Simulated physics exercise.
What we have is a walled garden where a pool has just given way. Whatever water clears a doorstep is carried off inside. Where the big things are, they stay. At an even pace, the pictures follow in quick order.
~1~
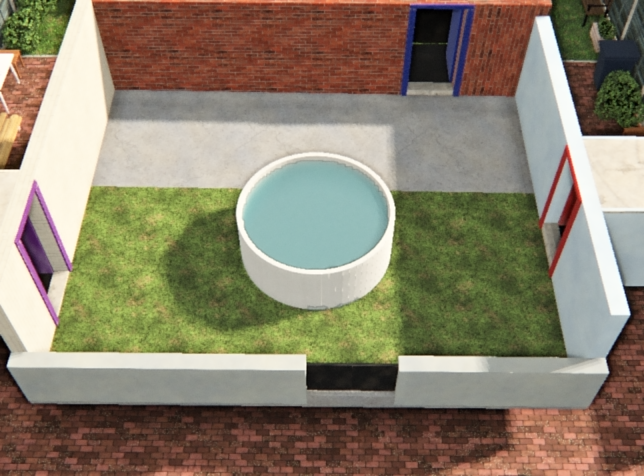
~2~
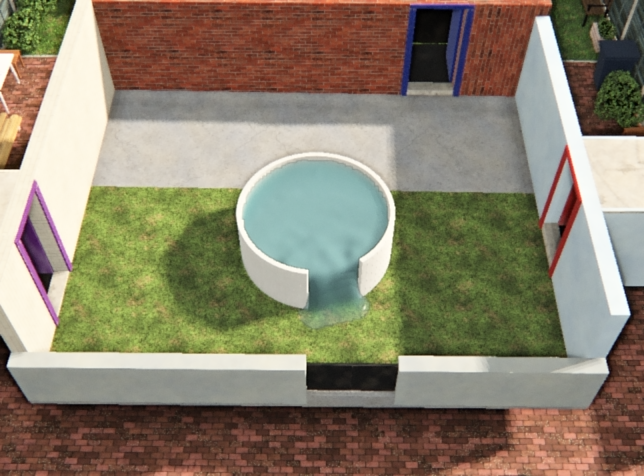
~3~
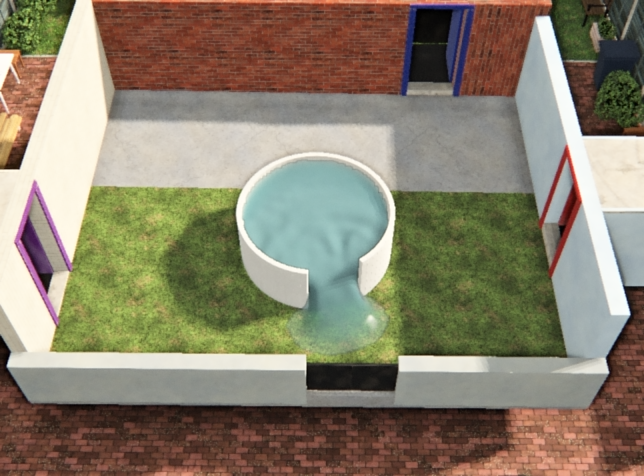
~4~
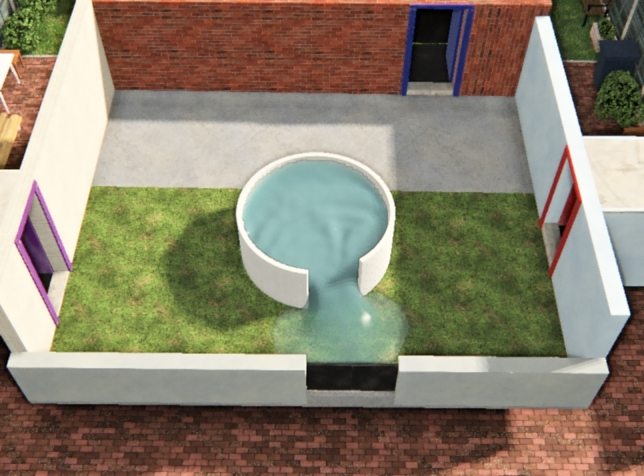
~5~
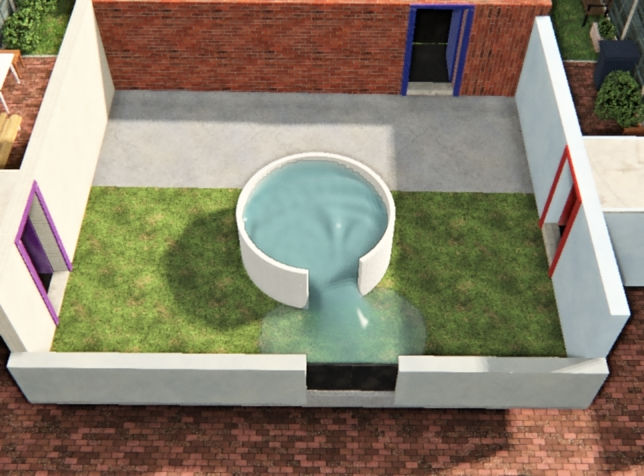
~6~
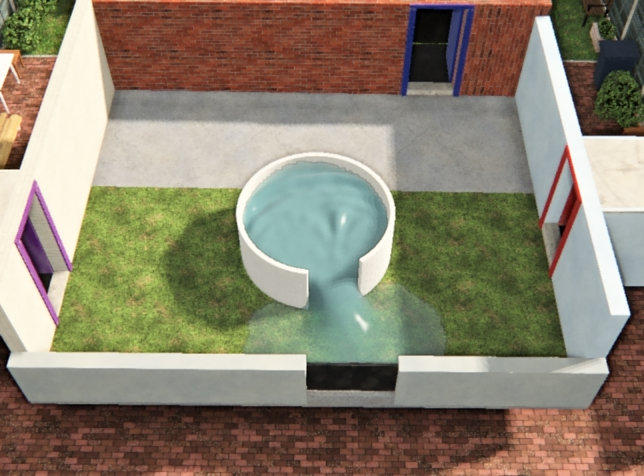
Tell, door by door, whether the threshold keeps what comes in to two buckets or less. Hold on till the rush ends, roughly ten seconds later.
Result: I predict the purple door will overshoot two buckets. I predict the red door will remain at two buckets or below. I predict the blue door will remain at two buckets or below.
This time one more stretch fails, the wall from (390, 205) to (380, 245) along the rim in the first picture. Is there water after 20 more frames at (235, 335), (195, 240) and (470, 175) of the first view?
Bone-dry, bone-dry, submerged.
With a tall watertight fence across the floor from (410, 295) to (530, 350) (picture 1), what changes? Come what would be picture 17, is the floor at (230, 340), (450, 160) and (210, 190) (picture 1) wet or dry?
First soaked, then spared, then spared.
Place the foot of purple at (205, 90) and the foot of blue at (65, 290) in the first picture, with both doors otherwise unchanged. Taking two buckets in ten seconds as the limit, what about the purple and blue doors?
So the purple door stays beneath the limit; as for the blue door, it stays beneath the limit.
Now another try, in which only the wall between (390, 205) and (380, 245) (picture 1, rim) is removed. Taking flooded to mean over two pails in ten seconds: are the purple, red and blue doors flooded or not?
So the purple one ends up below, the red one ends up above and the blue one ends up below.
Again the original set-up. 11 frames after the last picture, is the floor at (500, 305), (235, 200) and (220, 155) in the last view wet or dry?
One after the other: Under water, no water, clear.
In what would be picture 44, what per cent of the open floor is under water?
About 75 per cent.
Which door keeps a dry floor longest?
I pick the door marked blue.
A moment on, water covers 15 % of the floor; the purple door not reached, the red door not reached, the blue door not reached.
Next, water covers 25 % of the floor; the purple door not reached, the red door not reached, the blue door not reached.
Then, water covers 45 % of the floor; the purple door under two buckets in, the red door wet at the sill, nothing in, the blue door not reached.
Later, water covers 75 % of the floor; the purple door over two buckets in, the red door wet at the sill, nothing in, the blue door wet at the sill, nothing in.
In the end, water covers 100 % of the floor; the purple door over two buckets in, the red door wet at the sill, nothing in, the blue door wet at the sill, nothing in.
